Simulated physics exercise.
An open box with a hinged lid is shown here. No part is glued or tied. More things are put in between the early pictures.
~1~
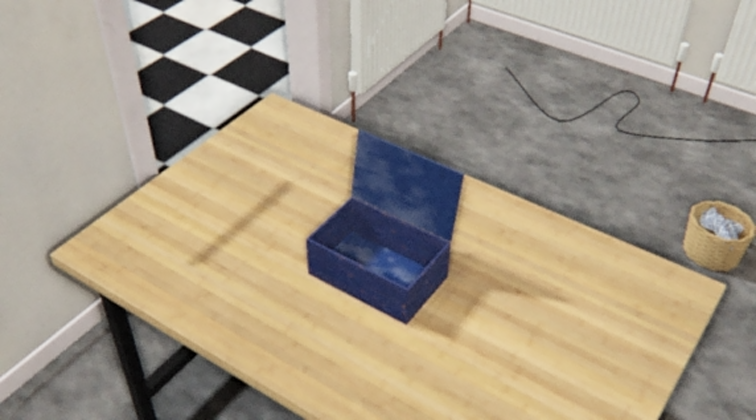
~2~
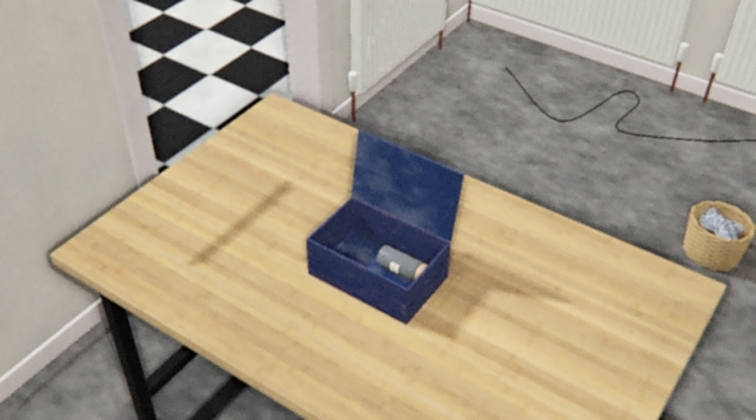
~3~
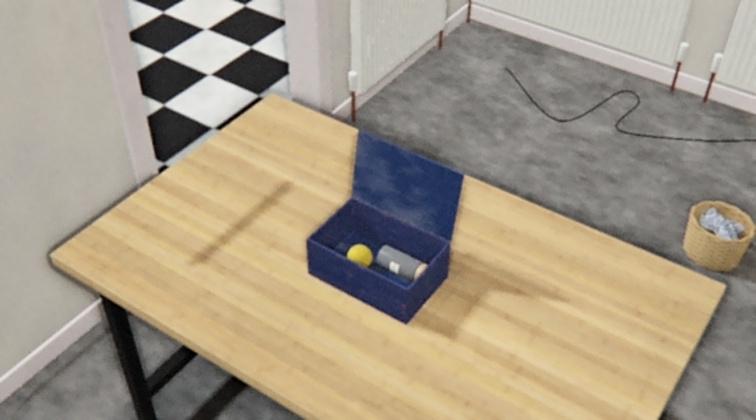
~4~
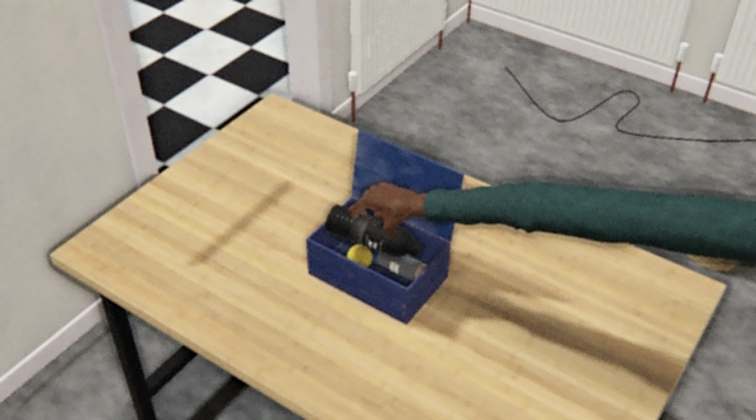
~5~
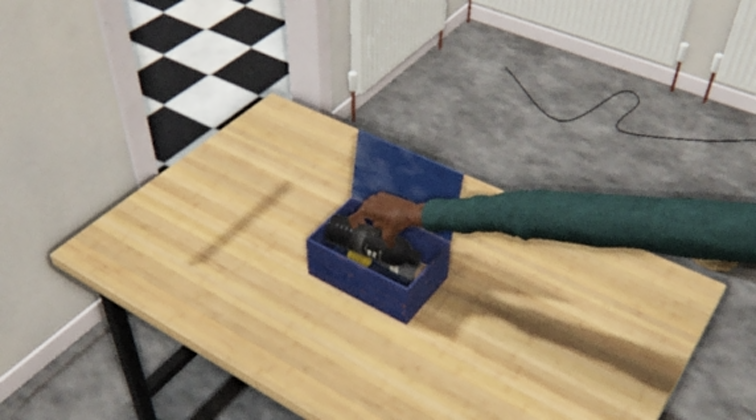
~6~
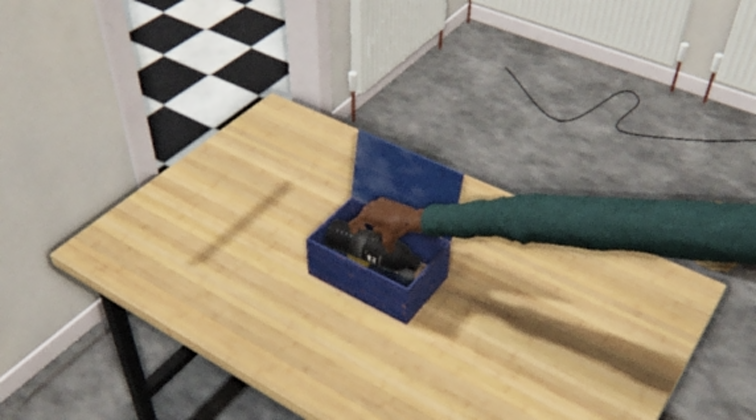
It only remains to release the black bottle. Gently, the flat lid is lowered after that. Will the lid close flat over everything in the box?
Yes.
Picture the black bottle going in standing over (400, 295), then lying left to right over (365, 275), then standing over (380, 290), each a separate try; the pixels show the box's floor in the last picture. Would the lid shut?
The lid stays up the first time, goes down the second time and stays up the third time.
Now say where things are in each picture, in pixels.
The last thing is not in view yet, in the first picture.
The last thing is not in view yet, in the second picture.
The last thing is not in view yet, in the third picture.
Still above its spot; black bottle (375, 234), in the fourth picture.
Still above its spot; black bottle (374, 243), in the fifth picture.
In place under the hand; black bottle (374, 249), in the sixth picture.
Then, 0.40 s on from there, black bottle shifted about its own width near (367, 273); grey shaker shifted a little; yellow lemon shifted a little.
Then, 1.30 s on from there, lid 79° above the rim; black bottle shifted about its own width near (366, 275); yellow lemon shifted about its own width.
Then, 1.70 s on from there, lid 46° above the rim; black bottle shifted about its own width near (366, 275); yellow lemon shifted about its own width.
Then, 2.00 s on from there, lid 9° above the rim; black bottle shifted about its own width near (366, 275); yellow lemon shifted about its own width.
In the end, lid shut; moved from the start, black bottle; the other 2 unmoved. At the end, from the last picture's camera, black bottle near (366, 275).
